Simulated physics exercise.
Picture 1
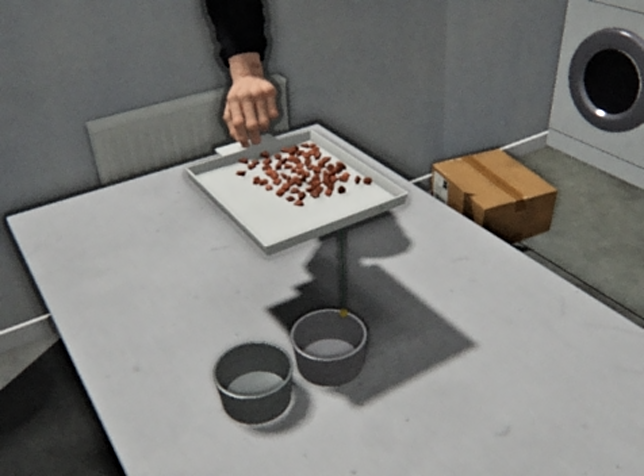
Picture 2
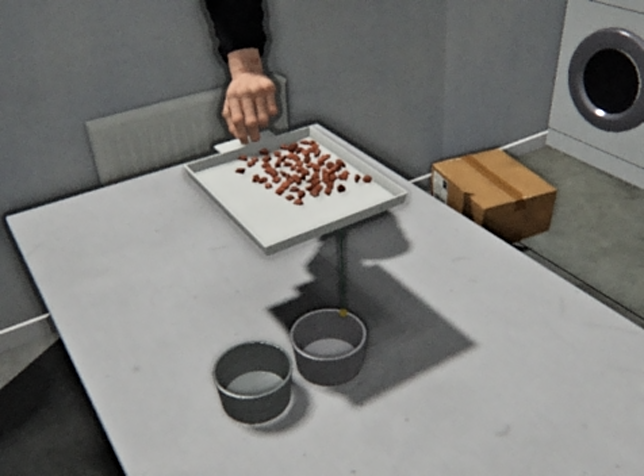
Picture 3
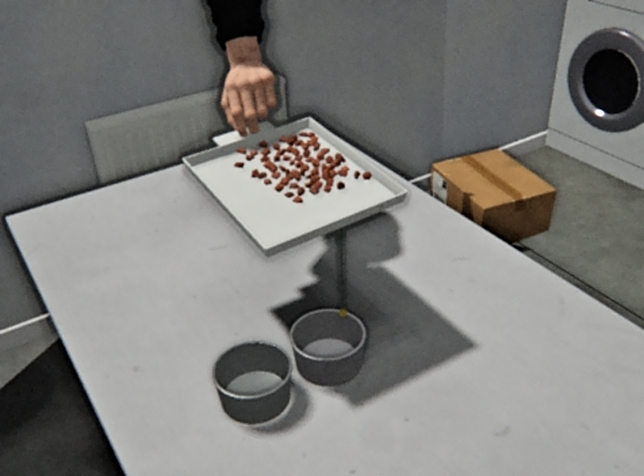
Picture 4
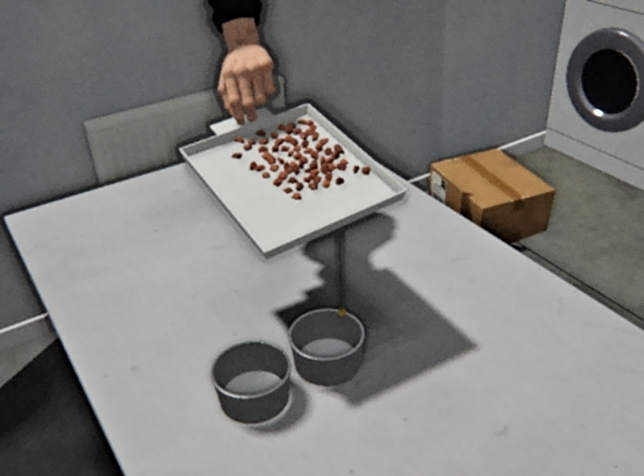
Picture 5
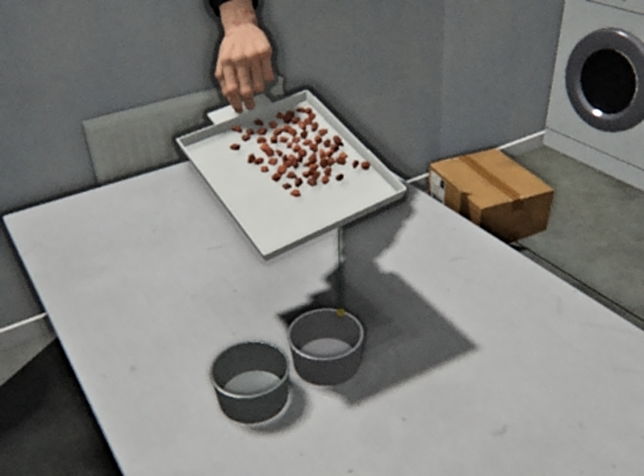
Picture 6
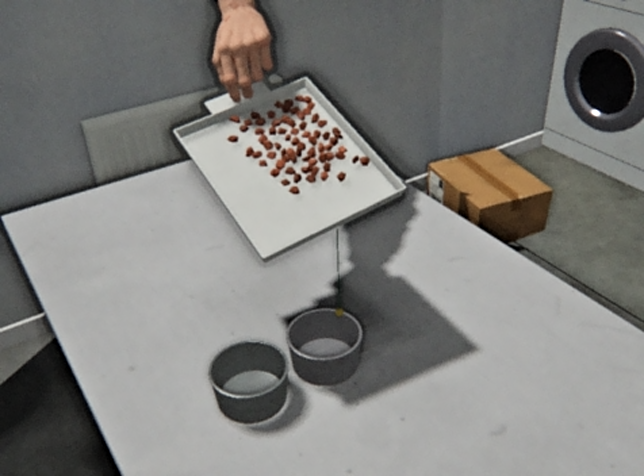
In a grey-walled room with a washing machine and a cardboard box at the right, a pale table is seen from above at an angle. Two dark round dishes sit side by side below a white tray of reddish-brown bits, held at its far edge by a hand. The hand steadily raises that edge, the tray tilting toward its near left corner, while the bits barely shift and the view stays almost still.
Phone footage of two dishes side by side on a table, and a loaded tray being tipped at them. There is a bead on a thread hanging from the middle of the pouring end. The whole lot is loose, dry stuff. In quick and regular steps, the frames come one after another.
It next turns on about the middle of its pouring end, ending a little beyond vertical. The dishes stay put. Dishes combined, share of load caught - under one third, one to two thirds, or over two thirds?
One to two thirds.
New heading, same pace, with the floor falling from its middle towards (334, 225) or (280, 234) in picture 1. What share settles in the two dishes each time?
10 % and 60 %, roughly.
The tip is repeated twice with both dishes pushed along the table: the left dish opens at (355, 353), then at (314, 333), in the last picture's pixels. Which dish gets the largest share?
Try one: The dish on the left-hand side; try two: The dish on the left-hand side.
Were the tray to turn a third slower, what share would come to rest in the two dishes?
Close to 60 per cent.
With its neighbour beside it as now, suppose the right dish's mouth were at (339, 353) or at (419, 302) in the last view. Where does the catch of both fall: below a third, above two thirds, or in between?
Case one, the middle third; case two, under a third.
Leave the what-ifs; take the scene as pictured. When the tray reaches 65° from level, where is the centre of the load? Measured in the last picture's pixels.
The middle of the pieces sits at roughly (305, 231).
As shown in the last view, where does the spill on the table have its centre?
Its middle is at roughly (334, 434).
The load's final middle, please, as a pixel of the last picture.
Around (299, 377).
Shortly afterwards, tray tipped steeply; all but a few on the tray; a little in the air.
Next, tray tipped past a quarter turn; near a third on the tray; a little in the left dish; a little in the right dish; near a third outside both; only a few in the air.
Some moments later, tray tipped past a quarter turn; near a quarter in the left dish; near a third in the right dish; near half outside both.
In the end, tray tipped past a quarter turn; near a quarter in the left dish; near a third in the right dish; near half outside both.
